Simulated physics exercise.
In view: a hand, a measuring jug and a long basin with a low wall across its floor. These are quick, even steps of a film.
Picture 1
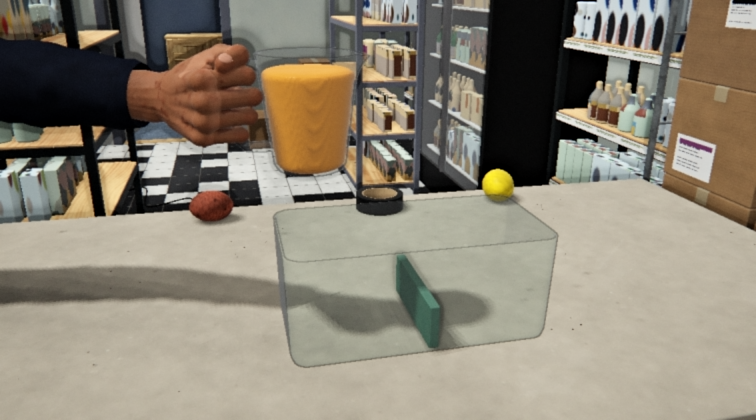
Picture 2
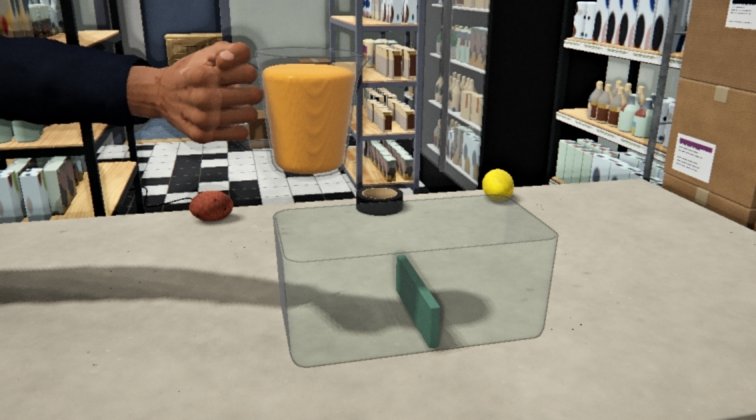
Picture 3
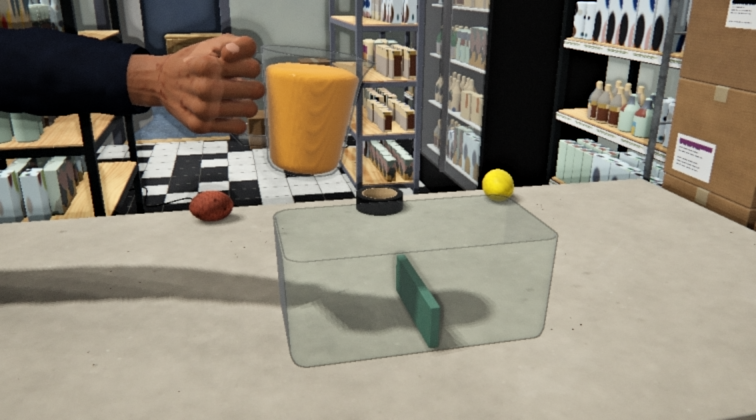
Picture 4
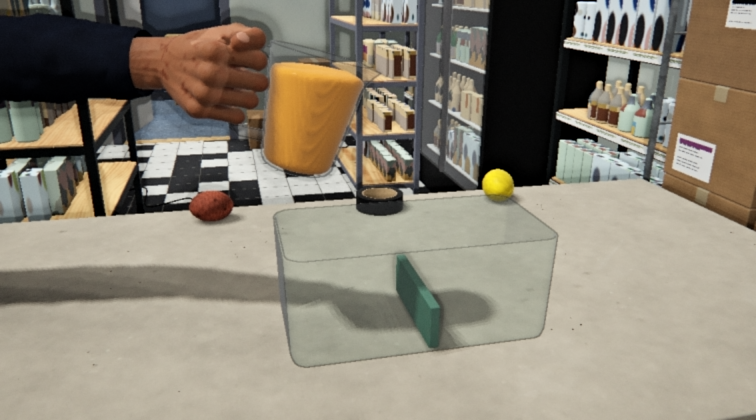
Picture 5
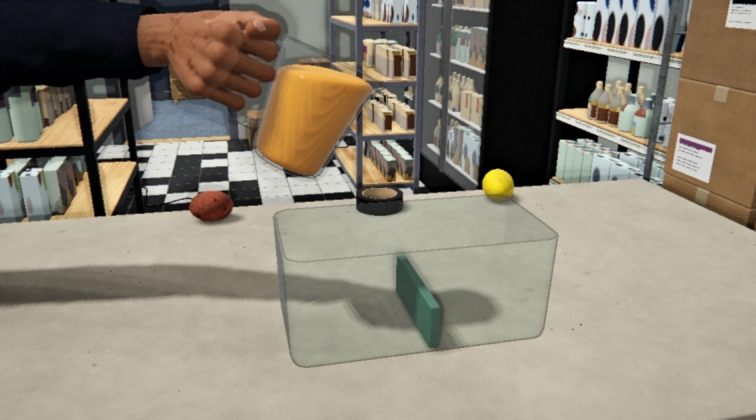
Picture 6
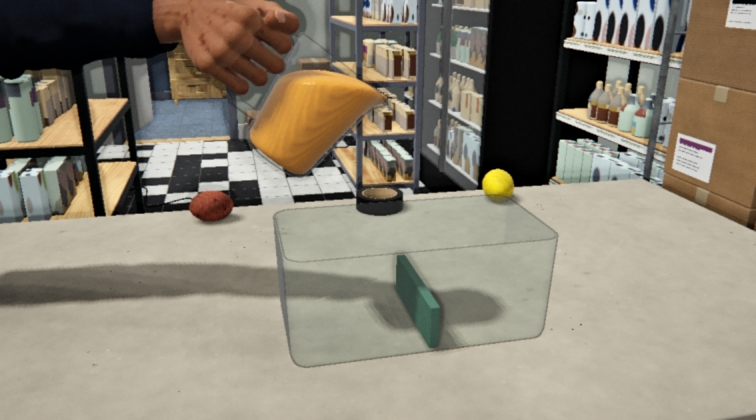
A hand in a dark sleeve holds a clear jug of orange juice above a pale counter in a shop, seen from the front and slightly above. Below sits a long transparent basin with a low green wall across its floor, with a reddish-brown object, a dark round dish and a yellow ball behind. The jug starts upright, then leans steadily rightward as the hand turns, the juice shifting toward its rim, while the view stays still.
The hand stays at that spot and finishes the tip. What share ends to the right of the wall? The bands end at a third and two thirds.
It comes to from a third to two thirds.
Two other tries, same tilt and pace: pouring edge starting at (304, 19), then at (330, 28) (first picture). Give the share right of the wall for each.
First some 5, then 10 per cent.
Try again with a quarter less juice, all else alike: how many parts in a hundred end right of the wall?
Roughly 25 in a hundred.
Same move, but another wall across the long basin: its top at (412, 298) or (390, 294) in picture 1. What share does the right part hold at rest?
About 65 and 90 per cent.
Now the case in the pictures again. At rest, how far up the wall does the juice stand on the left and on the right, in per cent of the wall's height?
Some 30 per cent left and 20 right.
A moment on, the tilt is 107° and 44 per cent is still to pour, 6 is left of the wall and 22 right of it.
Next, the tilt is 110° and 7 per cent is still to pour, 43 is left of the wall and 36 right of it.
Then the tilt is 110° and 0 per cent is still to pour, 53 is left of the wall and 43 right of it.
Later the tilt is 110° and 0 per cent is still to pour, 54 is left of the wall and 43 right of it.
Finally, 54 per cent lies left of the wall, 43 right of it and 3 outside.
